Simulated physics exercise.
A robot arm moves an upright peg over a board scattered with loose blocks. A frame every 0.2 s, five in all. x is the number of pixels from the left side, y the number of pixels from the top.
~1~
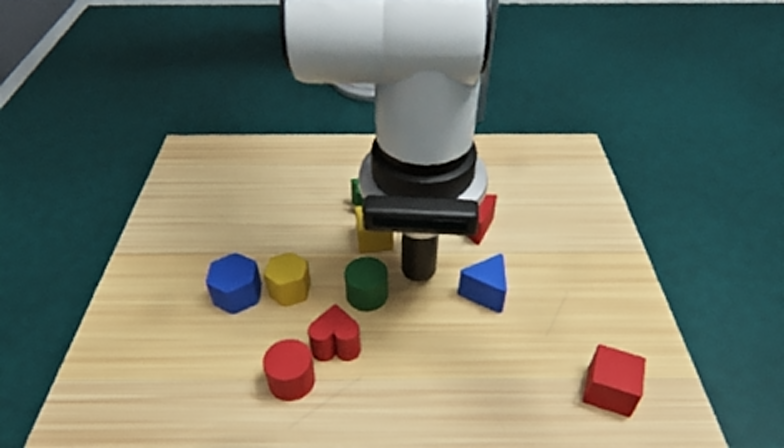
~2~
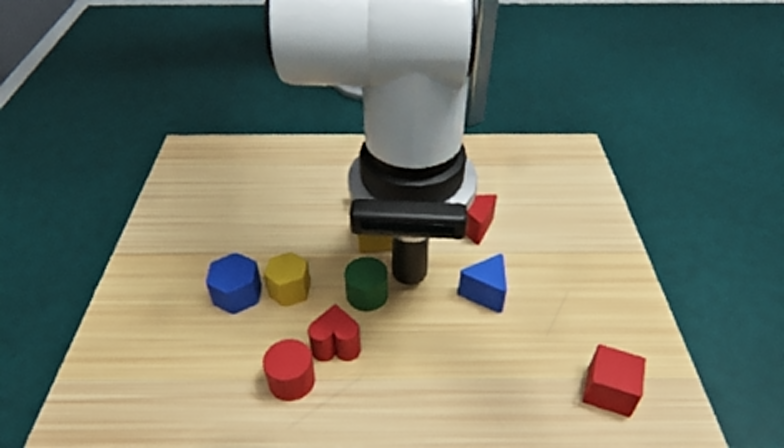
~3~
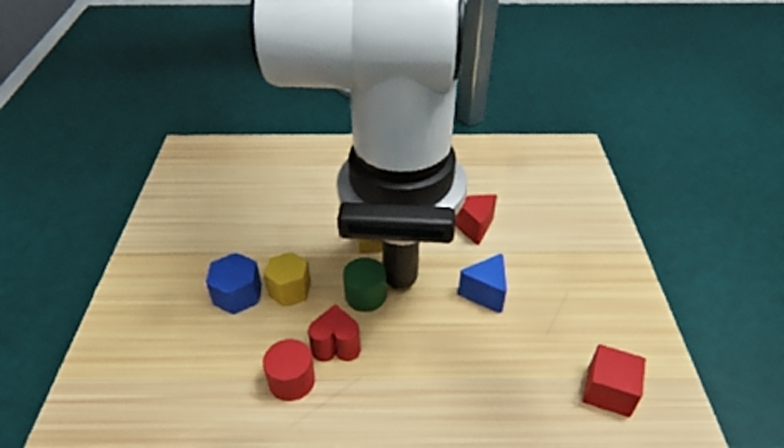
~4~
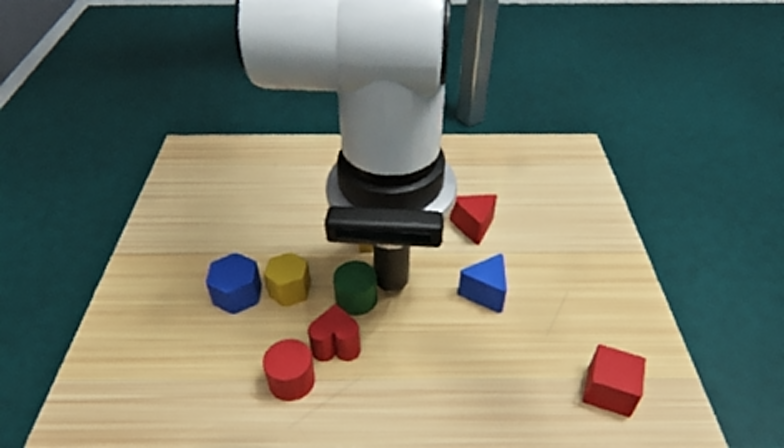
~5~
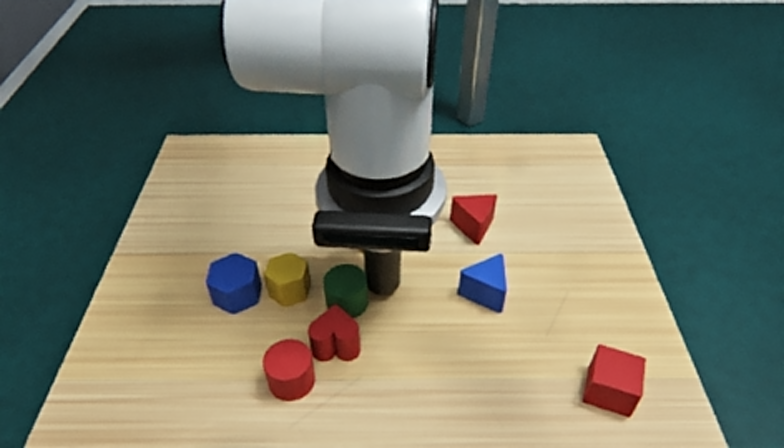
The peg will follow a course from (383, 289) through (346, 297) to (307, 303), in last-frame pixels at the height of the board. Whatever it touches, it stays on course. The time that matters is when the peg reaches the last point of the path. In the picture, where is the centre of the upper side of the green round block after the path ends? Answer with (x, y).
Located at (276, 307).
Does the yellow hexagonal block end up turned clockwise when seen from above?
Yes, I think so.
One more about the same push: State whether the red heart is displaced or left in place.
The block you're asking about stays where it is.
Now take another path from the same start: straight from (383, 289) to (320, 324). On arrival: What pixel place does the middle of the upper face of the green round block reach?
My best guess is (274, 304).
The first path, step by step. Halfway along, peg (345, 291); yellow hexagonal block (283, 267); green round block (308, 293).
At the end, peg (306, 296); blue hexagonal block (228, 271); yellow hexagonal block (274, 265), turned 25° clockwise; red heart not moved; green round block (276, 307).
